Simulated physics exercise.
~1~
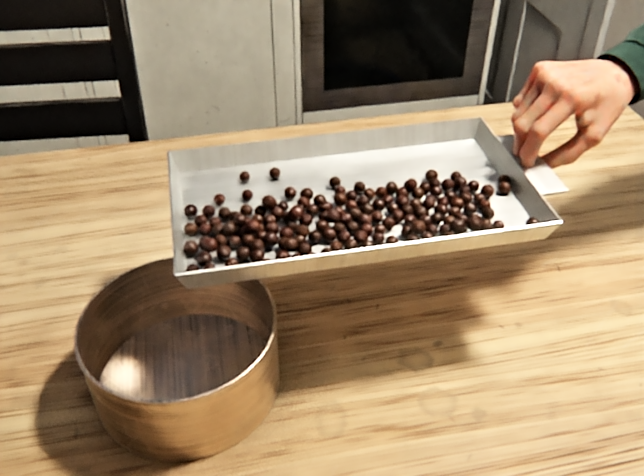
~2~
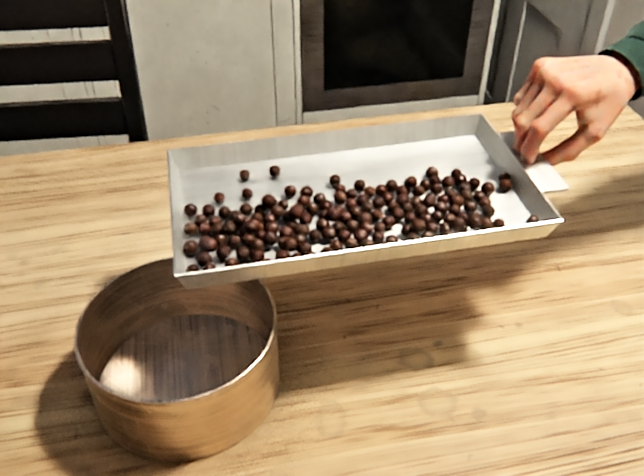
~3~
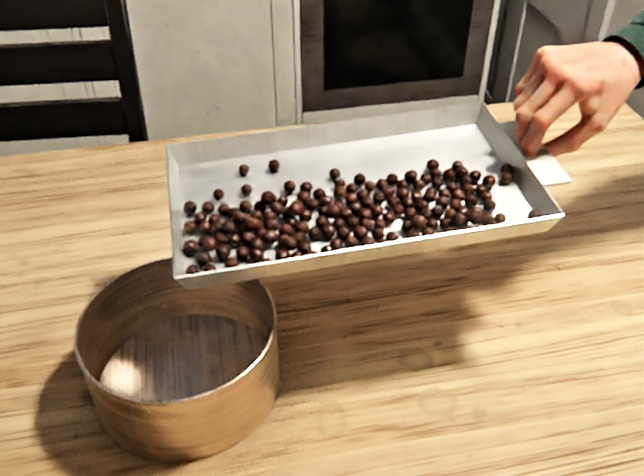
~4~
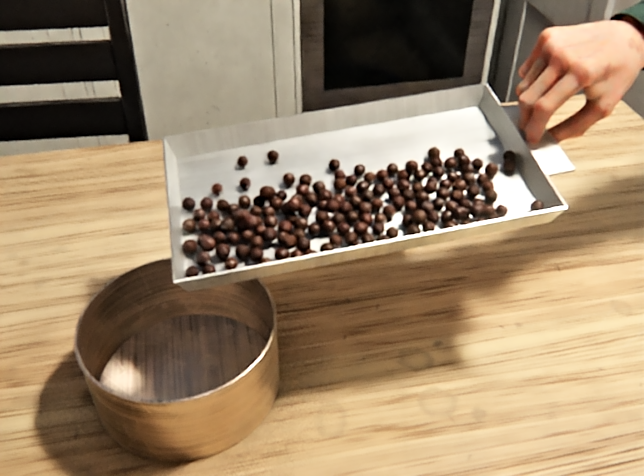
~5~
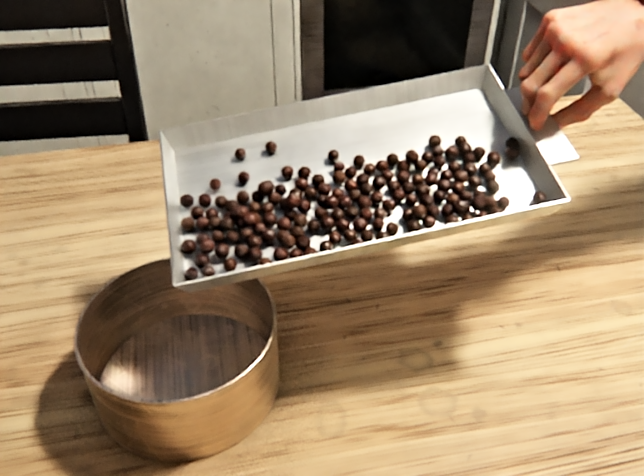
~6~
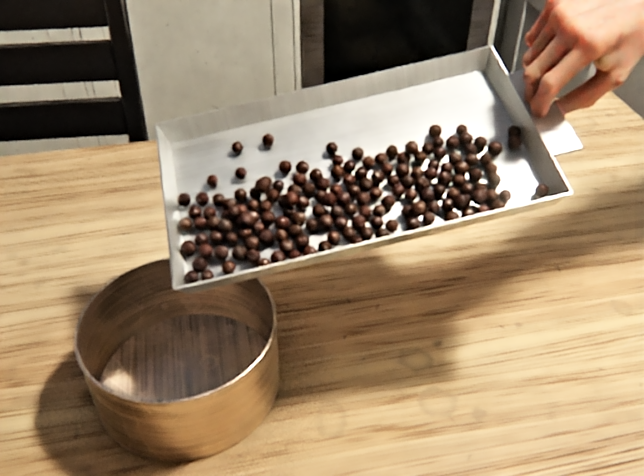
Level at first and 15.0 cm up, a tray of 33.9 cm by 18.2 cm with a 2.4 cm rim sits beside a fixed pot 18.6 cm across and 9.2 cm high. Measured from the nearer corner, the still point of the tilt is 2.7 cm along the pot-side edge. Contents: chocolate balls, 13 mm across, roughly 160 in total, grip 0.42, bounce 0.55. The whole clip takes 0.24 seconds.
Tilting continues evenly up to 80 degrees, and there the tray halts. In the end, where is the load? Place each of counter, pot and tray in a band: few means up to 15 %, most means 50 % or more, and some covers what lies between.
Counter: Some; pot: Most; tray: Few.
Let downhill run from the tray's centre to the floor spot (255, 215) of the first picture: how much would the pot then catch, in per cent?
I'd estimate about 50 %.
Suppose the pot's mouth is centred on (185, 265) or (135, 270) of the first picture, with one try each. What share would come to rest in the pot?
About 0 and 0 per cent.
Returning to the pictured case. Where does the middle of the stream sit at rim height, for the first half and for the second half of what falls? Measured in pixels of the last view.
Earlier half close to (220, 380), later half at (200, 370) in pixels.
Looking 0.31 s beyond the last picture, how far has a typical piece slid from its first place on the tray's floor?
Displacement on the tray: Roughly 1 cm.
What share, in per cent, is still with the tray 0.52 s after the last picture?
About 100% of the load.
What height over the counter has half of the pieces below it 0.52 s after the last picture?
The halfway mark sits at about 22 cm.
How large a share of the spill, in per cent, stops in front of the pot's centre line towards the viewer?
Estimate: Close to 100 per cent of the pieces.
Then, 0.31 s after the last picture, tilt 48 degrees; the tray holds 100 %, the pot 0 %.
Then, 0.52 s after the last picture, tilt 69 degrees; the tray holds 100 %, the pot 0 %.
Then, 0.84 s after the last picture, tilt 80 degrees; the tray holds 30 %, the pot 25 %.
In the end, counter 40 %, pot 60 %, tray 0 %.
